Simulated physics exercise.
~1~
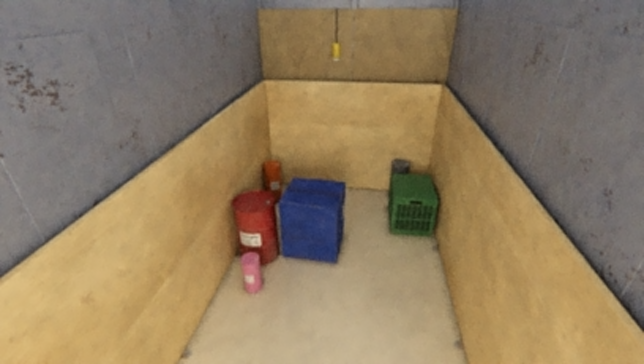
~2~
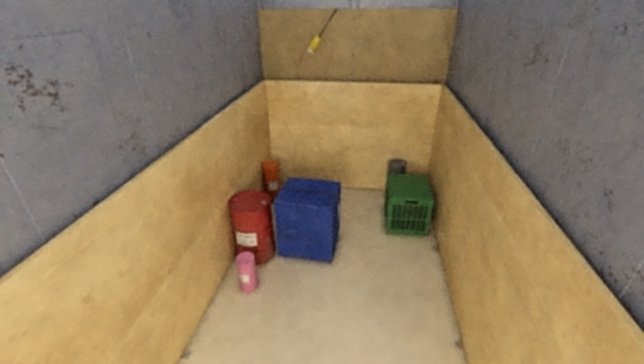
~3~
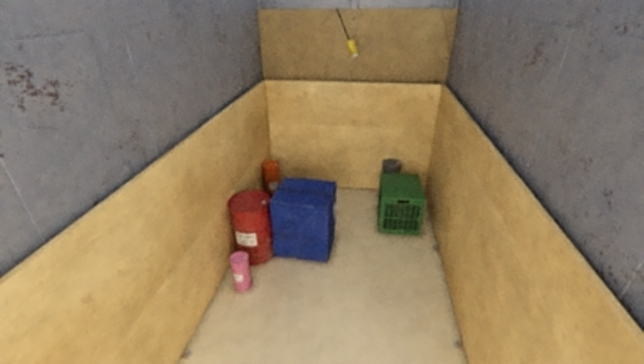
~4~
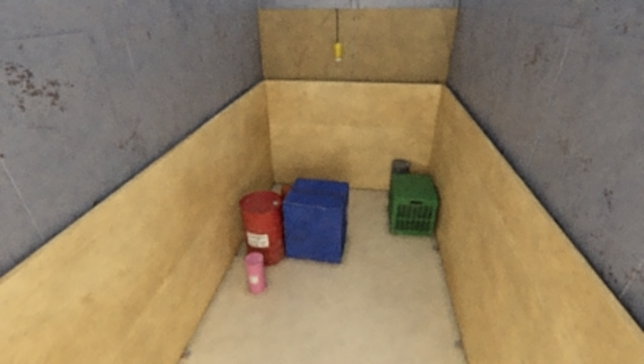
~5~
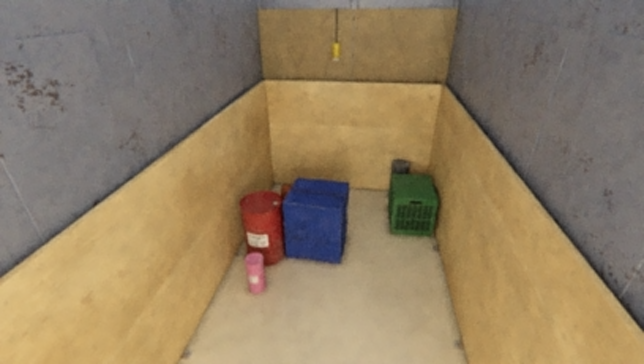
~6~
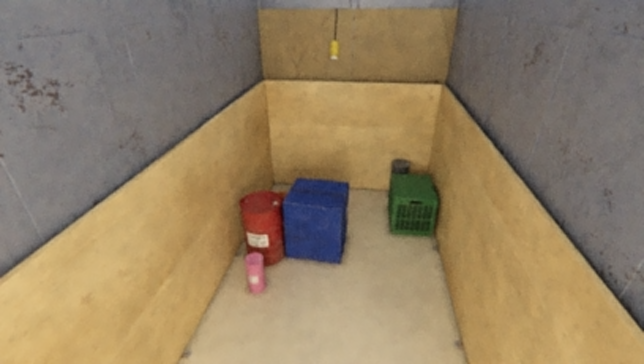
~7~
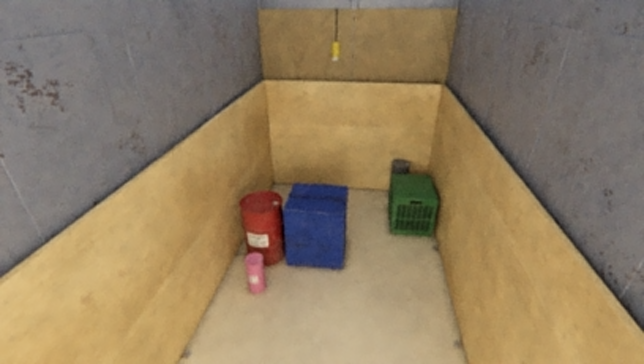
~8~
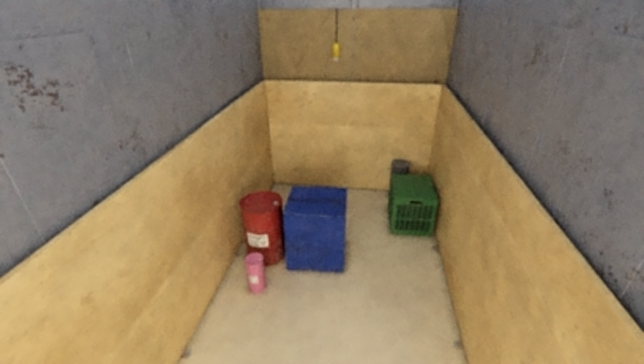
An orange canister topples behind a red drum as items shift left, then right.
